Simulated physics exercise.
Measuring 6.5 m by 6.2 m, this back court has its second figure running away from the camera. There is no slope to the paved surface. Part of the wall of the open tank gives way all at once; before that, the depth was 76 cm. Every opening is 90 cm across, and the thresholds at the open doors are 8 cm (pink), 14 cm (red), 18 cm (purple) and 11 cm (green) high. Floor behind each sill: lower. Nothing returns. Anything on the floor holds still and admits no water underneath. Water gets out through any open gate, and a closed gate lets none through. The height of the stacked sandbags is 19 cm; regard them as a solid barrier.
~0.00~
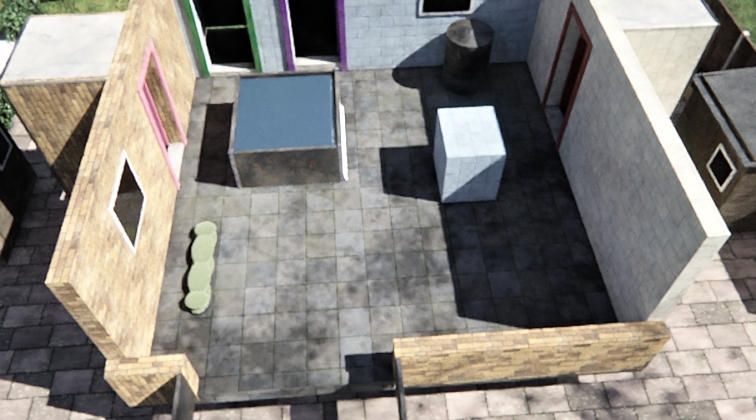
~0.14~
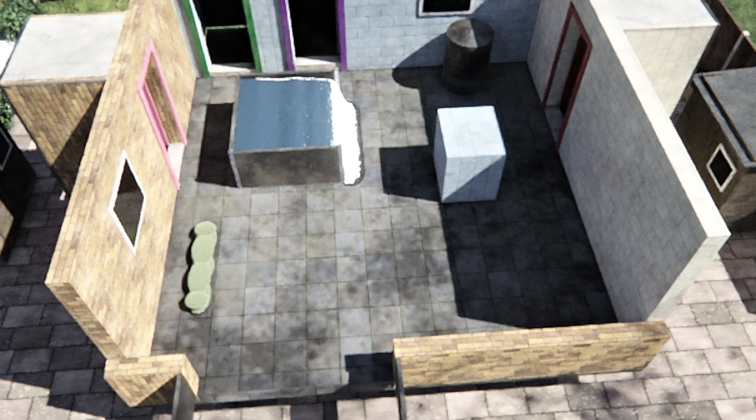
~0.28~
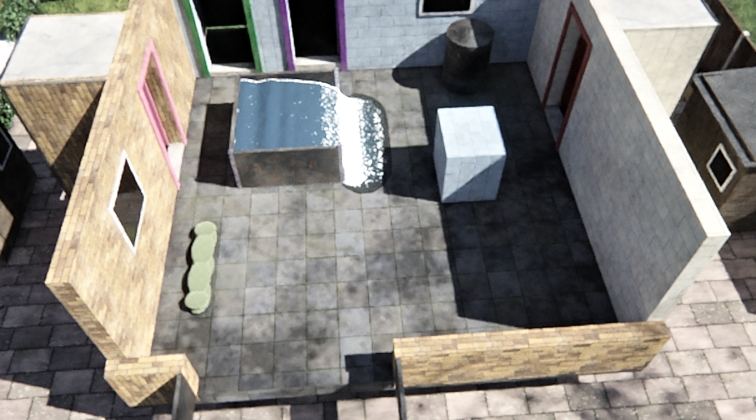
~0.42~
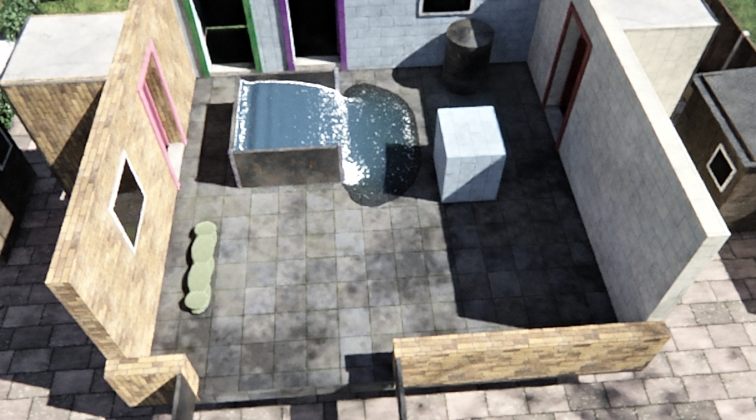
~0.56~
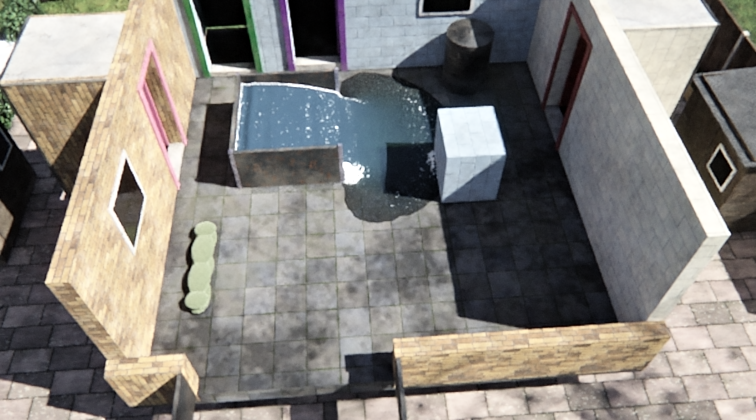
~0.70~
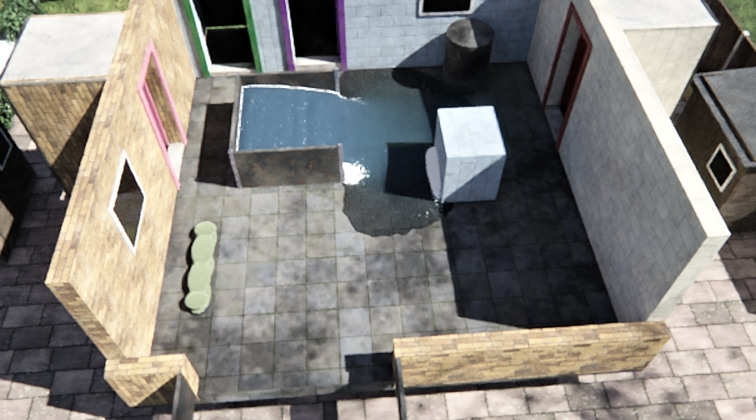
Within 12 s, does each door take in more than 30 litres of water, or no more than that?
As I see it, the pink door will most likely respect the limit; the red door will most likely bust the limit; the purple door will most likely respect the limit; the green door will most likely respect the limit.
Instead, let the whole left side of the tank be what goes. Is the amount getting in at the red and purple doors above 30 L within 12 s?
Against the limit, the red door stays within it and the purple door stays within it.
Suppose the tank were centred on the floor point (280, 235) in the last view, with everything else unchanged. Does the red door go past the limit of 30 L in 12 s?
Red: Within limit.
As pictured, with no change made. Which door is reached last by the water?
The answer is the pink door.
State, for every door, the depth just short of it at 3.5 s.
You'd see pink at 0 cm, red at 25 cm, purple at 4 cm and green at 0 cm.
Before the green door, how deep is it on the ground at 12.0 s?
About 5.5 cm.
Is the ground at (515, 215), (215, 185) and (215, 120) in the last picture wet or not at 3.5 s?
Listed in sequence, the spots are drenched, bone dry and bone dry.
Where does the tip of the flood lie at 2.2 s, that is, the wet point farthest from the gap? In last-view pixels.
Around (572, 350).
After 1.4 s water covers 30 % of the floor and is deepest (38 cm) near (434, 163); pink door not reached, red door 23 cm at the sill, 36 L in, purple door not reached, green door not reached.
After 2.2 s water covers 45 % of the floor and is deepest (40 cm) near (525, 63); pink door not reached, red door 34 cm at the sill, 152 L in, purple door not reached, green door not reached.
After 3.5 s water covers 60 % of the floor and is deepest (30 cm) near (482, 71); pink door not reached, red door 25 cm at the sill, 252 L in, purple door 4 cm at the sill, 0 L in, green door not reached.
After 7.0 s water covers 80 % of the floor and is deepest (15 cm) near (585, 349); pink door 2 cm at the sill, 0 L in, red door 9 cm at the sill, 291 L in, purple door 4 cm at the sill, 0 L in, green door 7 cm at the sill, 0 L in.
After 12.0 s water covers 95 % of the floor and is deepest (10 cm) near (155, 331); pink door 9 cm at the sill, 1 L in, red door 3 cm at the sill, 291 L in, purple door 3 cm at the sill, 0 L in, green door 5 cm at the sill, 0 L in.
